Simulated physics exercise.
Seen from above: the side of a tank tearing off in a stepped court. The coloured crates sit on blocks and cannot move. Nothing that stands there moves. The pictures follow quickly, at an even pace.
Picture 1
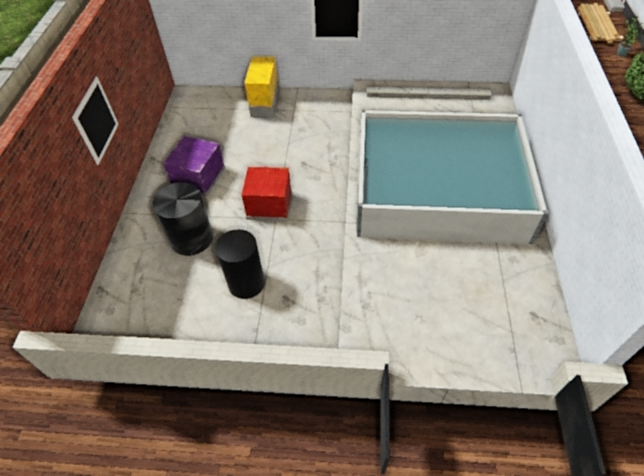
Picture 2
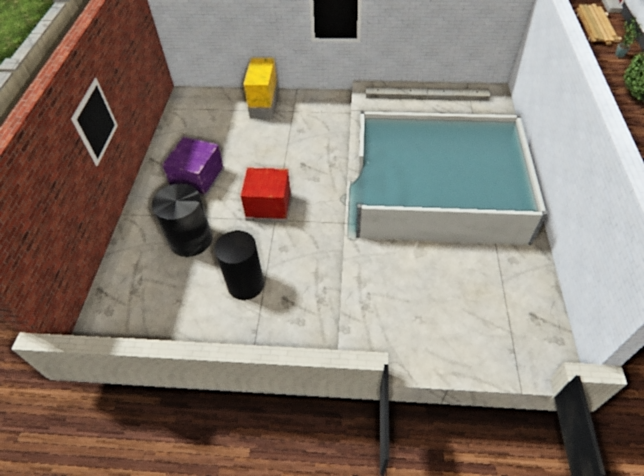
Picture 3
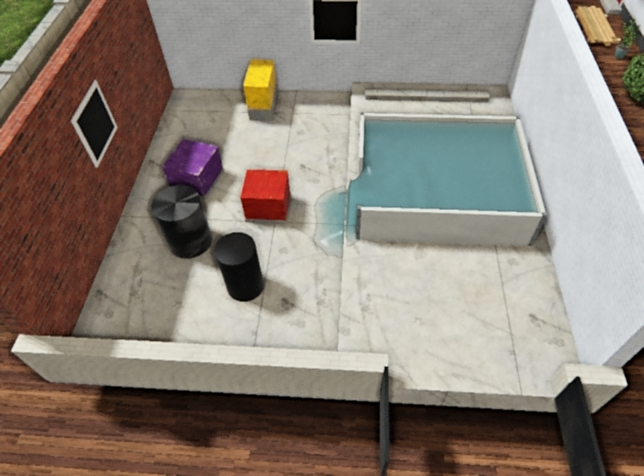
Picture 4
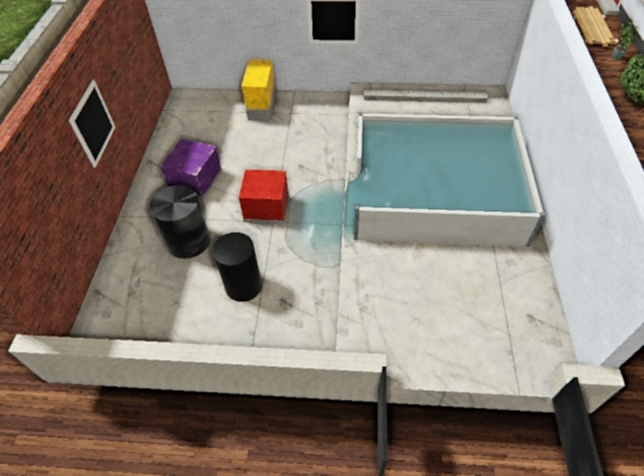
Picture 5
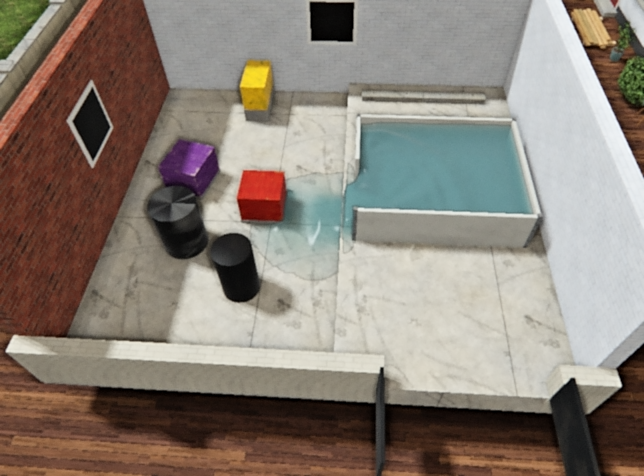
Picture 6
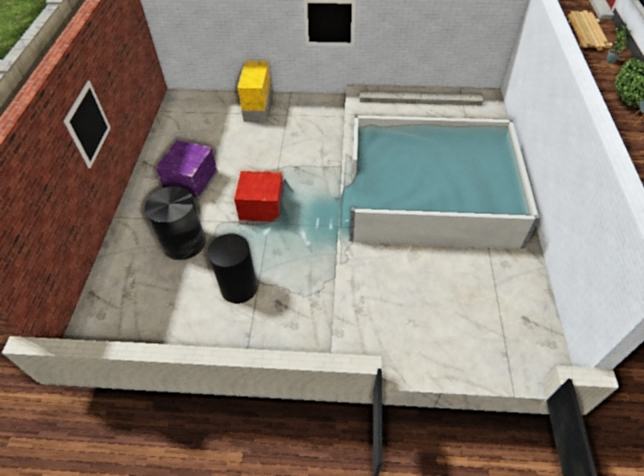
Water pours from a gap in the tank's left side and spreads across the pale floor past the red block.
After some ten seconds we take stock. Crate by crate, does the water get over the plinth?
The purple crate gets wet; the red crate gets wet; the yellow crate stays dry.
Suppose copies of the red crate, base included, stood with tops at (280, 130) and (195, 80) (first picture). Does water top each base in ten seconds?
As listed: Is soaked, ends up wet.
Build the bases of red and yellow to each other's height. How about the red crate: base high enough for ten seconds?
My reading: Red crate is soaked.
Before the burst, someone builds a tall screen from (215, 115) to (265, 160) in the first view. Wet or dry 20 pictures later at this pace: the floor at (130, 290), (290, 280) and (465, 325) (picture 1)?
One after the other: Covered, wet, no water.
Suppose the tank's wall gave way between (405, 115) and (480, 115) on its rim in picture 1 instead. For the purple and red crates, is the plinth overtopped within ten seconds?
The purple crate ends up wet, the red crate is topped.
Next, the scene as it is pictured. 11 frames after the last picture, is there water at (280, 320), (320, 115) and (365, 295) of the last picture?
One after the other: Wet, awash, not flooded.
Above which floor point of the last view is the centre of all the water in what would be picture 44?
Around (297, 210).
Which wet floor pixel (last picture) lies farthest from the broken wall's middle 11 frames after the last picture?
I would point to (55, 360).
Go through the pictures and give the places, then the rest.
In the first picture, still water in the tank at (445, 161).
In the second picture, the front is at (350, 185), out from the gap at (361, 202).
In the third picture, water pours out at (361, 204) and has run to (327, 195).
In the fourth picture, the front is at (291, 203), out from the gap at (359, 205).
In the fifth picture, the front is at (257, 237), out from the gap at (357, 206).
In the sixth picture, water pours out at (355, 206) and has run to a hidden place.
A moment on, water covers 20 % of the floor; the purple crate water round its plinth, the red crate water round its plinth, the yellow crate not reached.
Next, water covers 40 % of the floor; the purple crate water round its plinth, the red crate water round its plinth, the yellow crate water round its plinth.
Then, water covers 55 % of the floor; the purple crate water round its plinth, the red crate water round its plinth, the yellow crate water round its plinth.
Later, water covers 65 % of the floor; the purple crate water round its plinth, the red crate water round its plinth, the yellow crate water round its plinth.
In the end, water covers 65 % of the floor; the purple crate was topped, the red crate was topped, the yellow crate stayed above the water.
